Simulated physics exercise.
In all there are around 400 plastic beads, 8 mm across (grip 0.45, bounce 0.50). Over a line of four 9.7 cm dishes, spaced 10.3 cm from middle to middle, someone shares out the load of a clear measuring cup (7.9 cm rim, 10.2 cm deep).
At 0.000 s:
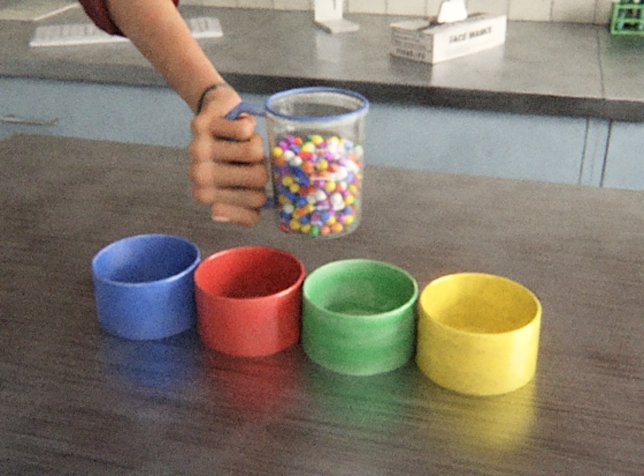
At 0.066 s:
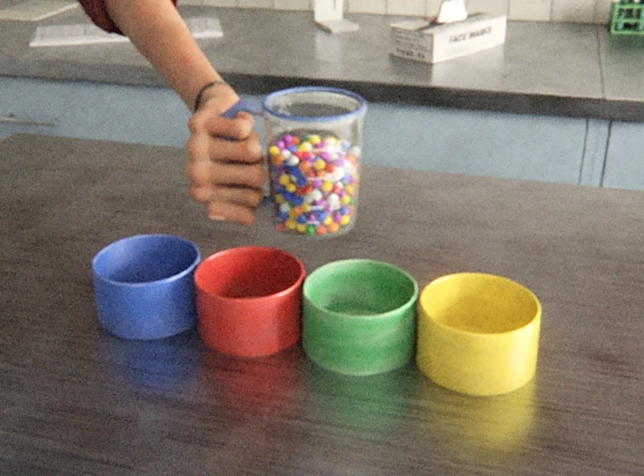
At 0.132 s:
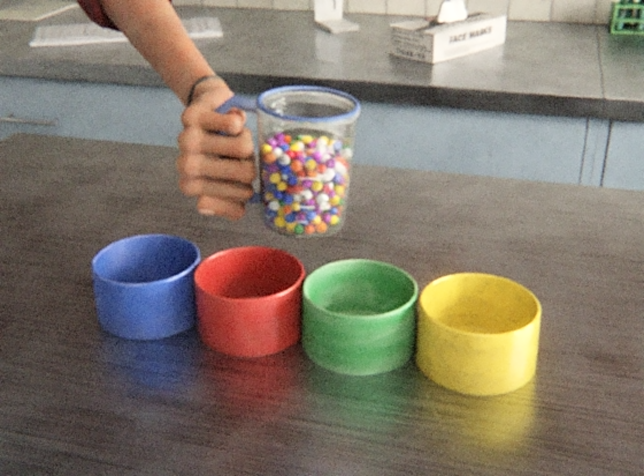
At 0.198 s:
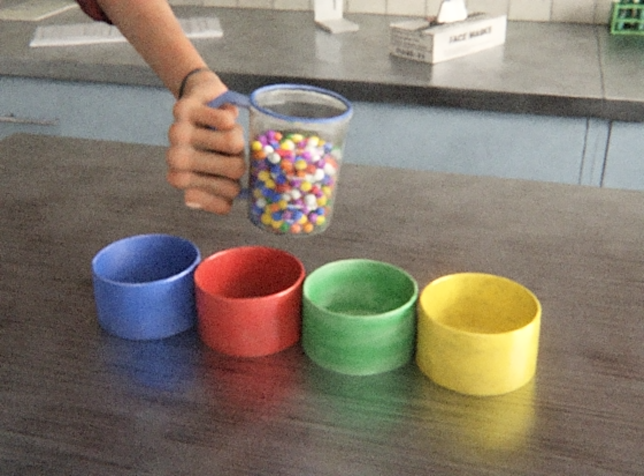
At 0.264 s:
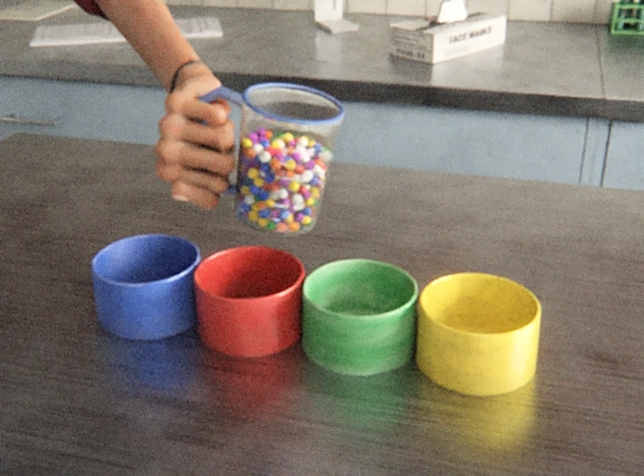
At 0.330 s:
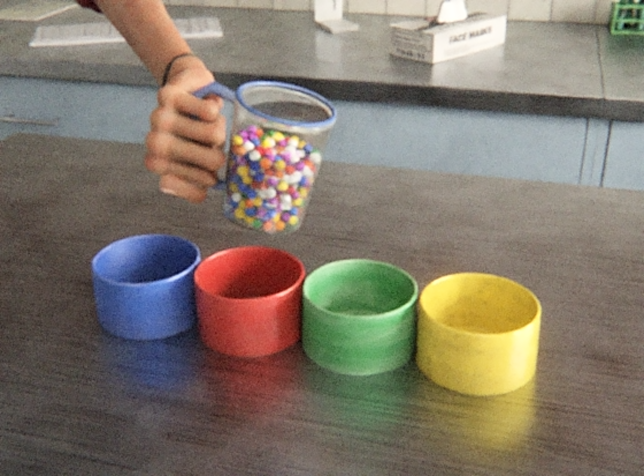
A hand holding a clear cup of multicoloured beads moves slightly left above blue, red, green and yellow dishes, tilting it gently.
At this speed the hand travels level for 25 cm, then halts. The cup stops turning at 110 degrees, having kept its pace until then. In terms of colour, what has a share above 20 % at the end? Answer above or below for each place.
Red dish: Below, blue dish: Above, green dish: Below, yellow dish: Below, counter: Below.
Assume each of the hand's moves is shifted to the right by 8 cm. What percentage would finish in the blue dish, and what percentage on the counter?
Result - blue 0 / counter 0.
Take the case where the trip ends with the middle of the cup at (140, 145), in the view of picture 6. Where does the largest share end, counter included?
Result: Biggest portion at red.
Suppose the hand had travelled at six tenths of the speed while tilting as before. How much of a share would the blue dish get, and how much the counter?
Then the blue dish gets 40 and the counter 10.
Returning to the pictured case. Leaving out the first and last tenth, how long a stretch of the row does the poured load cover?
Spread: Around 6 cm.
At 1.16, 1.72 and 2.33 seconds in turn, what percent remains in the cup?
In turn: 100 %, 100 %, 40 %.
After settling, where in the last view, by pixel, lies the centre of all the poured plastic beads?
After settling, the middle sits near (152, 287).
Then, at 1.16 s, tilt 59 degrees; cup holds 100 %.
After 1.72 s, tilt 89 degrees; cup holds 100 %.
Then, at 2.33 s, tilt 110 degrees; cup holds 40 %, blue 55 %.
In the end, at 3.3 s, red 0 %, blue 100 %, green 0 %, yellow 0 %, counter 0 %.
